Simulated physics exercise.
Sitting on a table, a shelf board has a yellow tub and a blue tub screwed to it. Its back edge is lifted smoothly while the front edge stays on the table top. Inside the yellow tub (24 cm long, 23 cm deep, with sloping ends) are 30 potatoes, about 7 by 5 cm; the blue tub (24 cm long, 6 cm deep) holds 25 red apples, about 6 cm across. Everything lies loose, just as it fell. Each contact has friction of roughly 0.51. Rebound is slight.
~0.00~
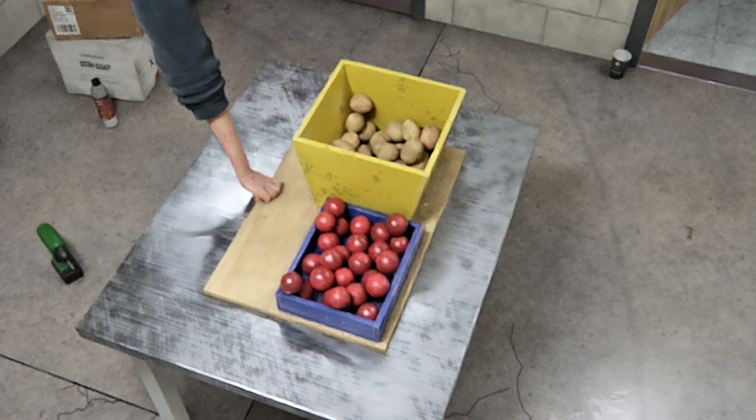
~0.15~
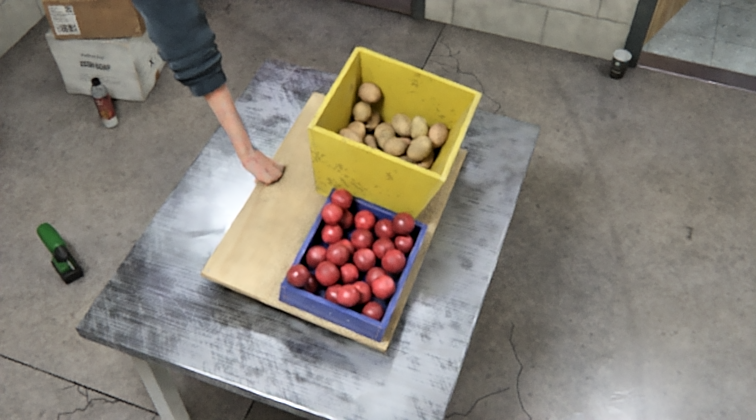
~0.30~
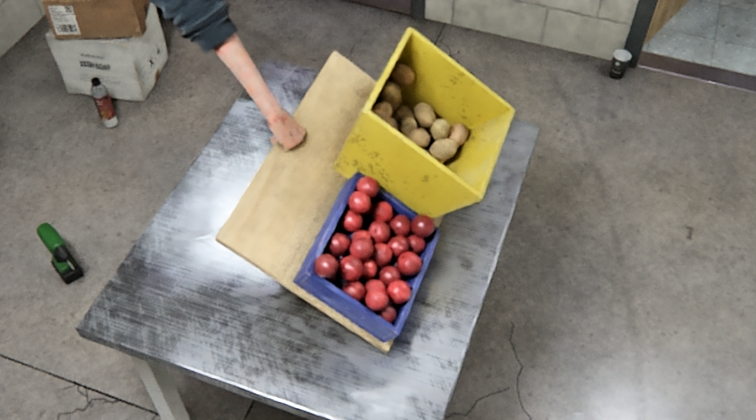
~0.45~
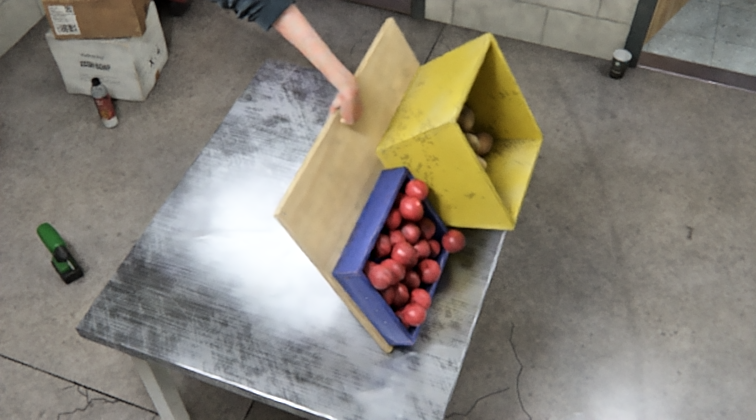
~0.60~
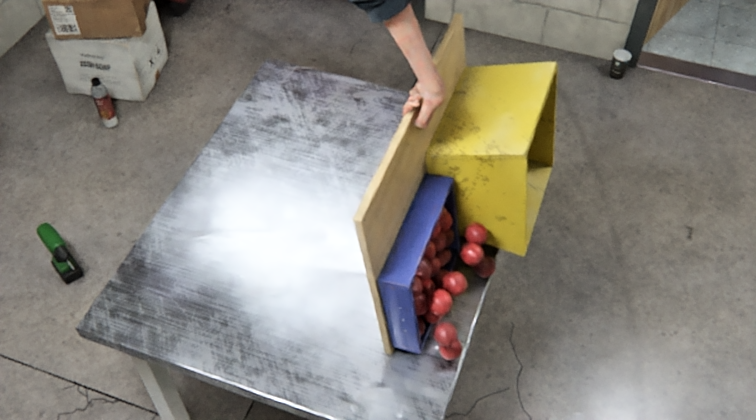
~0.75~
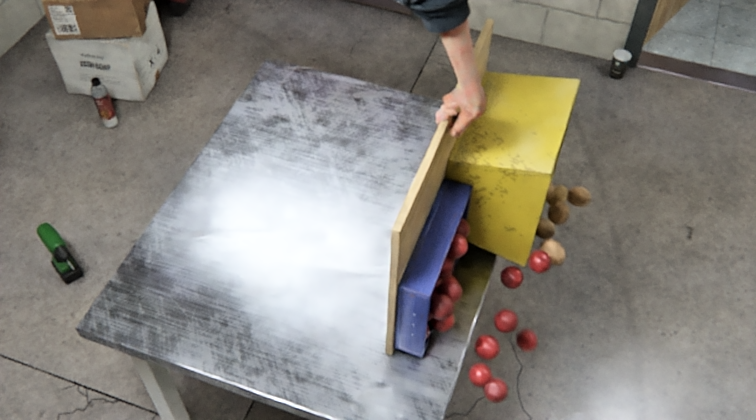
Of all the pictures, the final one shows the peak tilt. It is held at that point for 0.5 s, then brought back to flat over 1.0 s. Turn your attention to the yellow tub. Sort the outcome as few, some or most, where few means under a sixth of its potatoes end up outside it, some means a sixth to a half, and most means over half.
Most.
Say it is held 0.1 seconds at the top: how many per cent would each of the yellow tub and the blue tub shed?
In that case you'd see yellow tub shed 60 percent of its load and blue tub shed 80 percent.
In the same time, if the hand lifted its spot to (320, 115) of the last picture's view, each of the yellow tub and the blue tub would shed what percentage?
Yellow tub 0%, blue tub 30%.
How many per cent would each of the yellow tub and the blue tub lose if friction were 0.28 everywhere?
That would cost the yellow tub 90 and the blue tub 80 per cent of the load.
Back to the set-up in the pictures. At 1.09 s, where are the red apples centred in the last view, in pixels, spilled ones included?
Roughly at (483, 310).
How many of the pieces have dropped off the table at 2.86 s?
About 45.
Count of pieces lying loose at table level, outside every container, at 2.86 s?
Around 2 in all.
After 1.09 s, tilt 91°; 15 of 30 out of the yellow tub and 16 of 25 out of the blue tub.
After 1.51 s, tilt 76°; 24 of 30 out of the yellow tub and 21 of 25 out of the blue tub.
After 2.10 s, tilt 6°; 25 of 30 out of the yellow tub and 21 of 25 out of the blue tub.
Final count (at 2.86 s), 25 of 30 out of the yellow tub and 21 of 25 out of the blue tub. Asked share, 25 of 30, 83 per cent.
